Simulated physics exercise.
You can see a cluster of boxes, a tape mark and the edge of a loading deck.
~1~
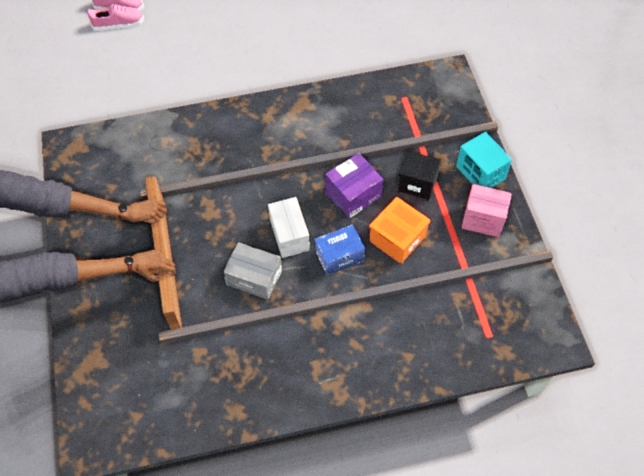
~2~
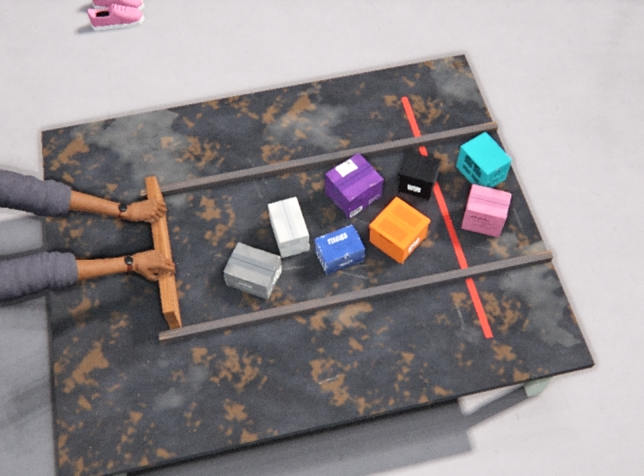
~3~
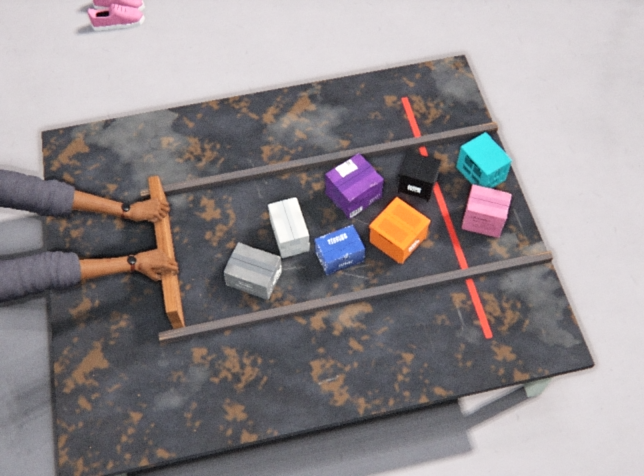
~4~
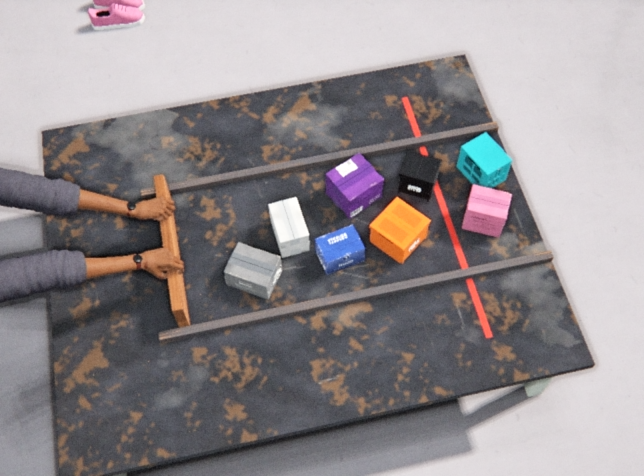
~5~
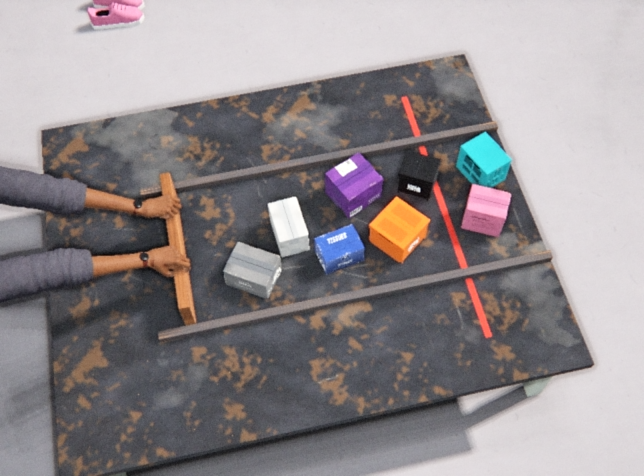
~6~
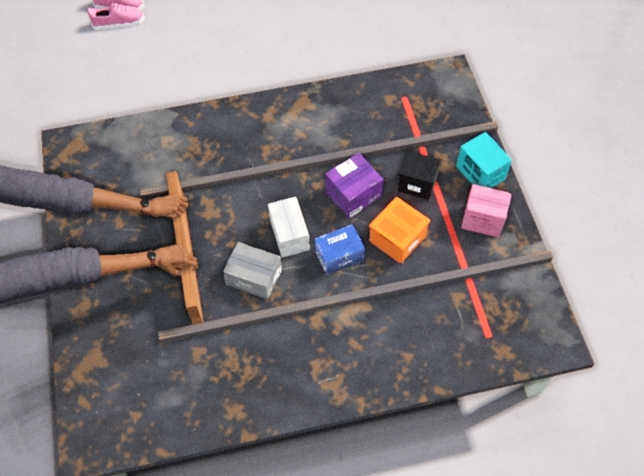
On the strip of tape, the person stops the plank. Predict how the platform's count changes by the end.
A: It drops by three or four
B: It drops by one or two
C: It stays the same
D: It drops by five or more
(A) It drops by three or four.
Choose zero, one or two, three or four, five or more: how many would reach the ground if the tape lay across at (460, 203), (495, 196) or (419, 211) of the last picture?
Taking the places in the order asked: Three to four, then five or more, then one or two.
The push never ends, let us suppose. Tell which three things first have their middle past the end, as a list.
That would be the pink box, followed by the orange tote and then the turquoise crate.
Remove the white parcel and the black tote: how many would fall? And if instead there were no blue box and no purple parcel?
The first removal gives 2, the second gives 1.
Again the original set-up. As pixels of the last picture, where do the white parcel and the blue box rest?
White parcel: (464, 181); blue box: (513, 206).
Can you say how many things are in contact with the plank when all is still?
The count comes out at 2.
Soon after, none off yet; turquoise crate at rest near (483, 163); pink box at rest near (486, 211); black tote at rest near (419, 176).
After that, none off yet; turquoise crate at rest near (483, 163); pink box displaced about its own width near (513, 206); black tote displaced a little near (433, 176).
In the end, the number that fall off is three or four; gone, orange tote, pink box and turquoise crate.
